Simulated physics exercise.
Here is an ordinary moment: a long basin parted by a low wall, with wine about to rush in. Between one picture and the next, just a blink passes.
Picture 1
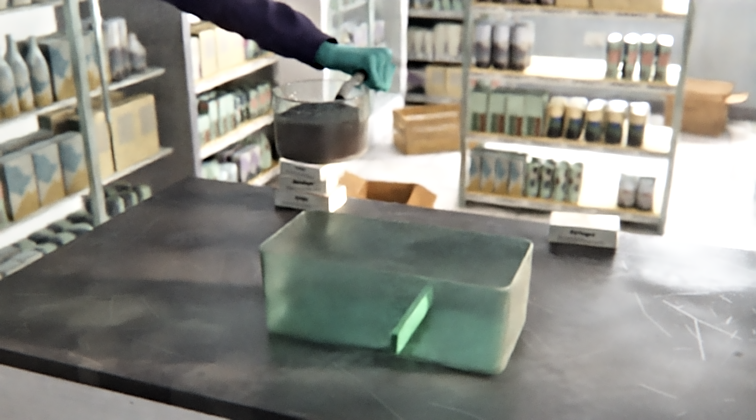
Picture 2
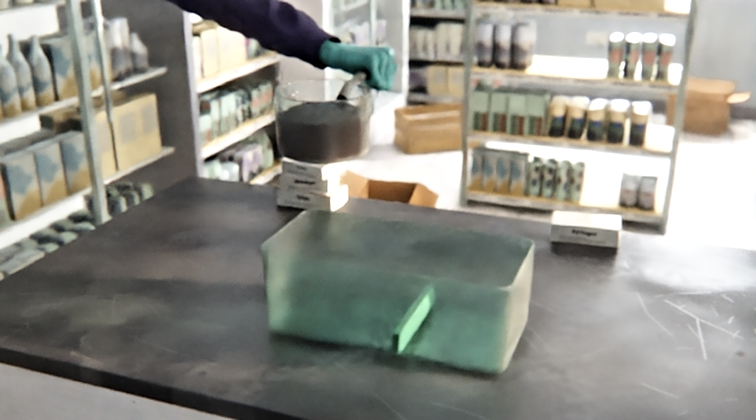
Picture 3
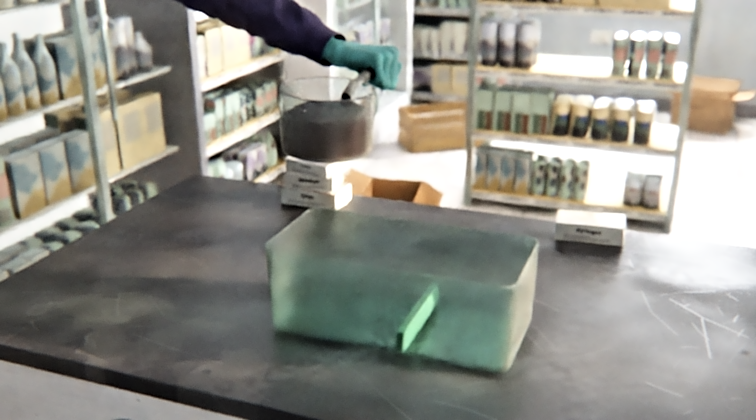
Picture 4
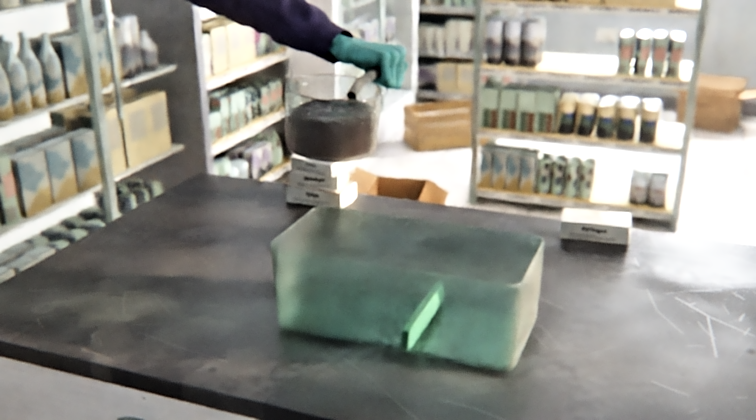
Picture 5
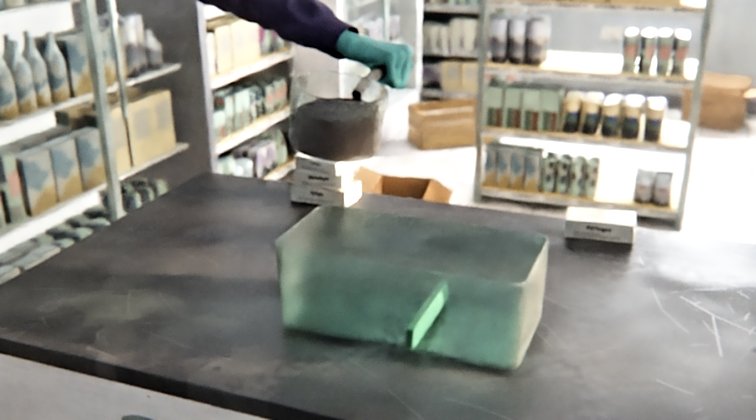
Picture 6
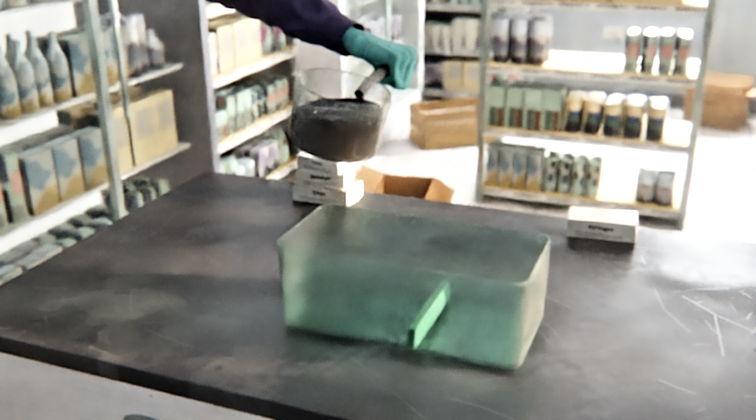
A teal-gloved hand in a dark purple sleeve holds a clear vessel of dark liquid at upper left, seen from slightly above a dark, scratched tabletop in a room of stocked shelves. Below sits a long, frosted green basin with a low, bright green wall, small white boxes behind it. The hand gradually tilts the vessel slightly rightward while the view drifts gently left.
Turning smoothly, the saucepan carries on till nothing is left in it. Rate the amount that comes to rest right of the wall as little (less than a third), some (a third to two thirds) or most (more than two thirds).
Some.
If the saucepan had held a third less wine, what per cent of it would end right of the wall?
Roughly 30 %.
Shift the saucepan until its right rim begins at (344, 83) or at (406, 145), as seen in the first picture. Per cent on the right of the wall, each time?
Result, first then second: About 30 % and about 90 %.
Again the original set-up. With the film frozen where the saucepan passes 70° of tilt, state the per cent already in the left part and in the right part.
Left 5 %, right 0 %.
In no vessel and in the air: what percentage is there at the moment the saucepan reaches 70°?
Around 25 in a hundred.
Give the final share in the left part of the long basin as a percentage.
Some 40 per cent.
A moment on, the saucepan is tipped part way and 71 per cent is still to pour, 3 is left of the wall and 1 right of it.
Next, the saucepan is tipped right over and 13 per cent is still to pour, 18 is left of the wall and 53 right of it.
Then the saucepan is tipped right over and 0 per cent is still to pour, 41 is left of the wall and 57 right of it.
Later the saucepan is tipped right over and 0 per cent is still to pour, 41 is left of the wall and 58 right of it.
In the end 41 per cent lies left of the wall, 58 right of it and 1 outside.
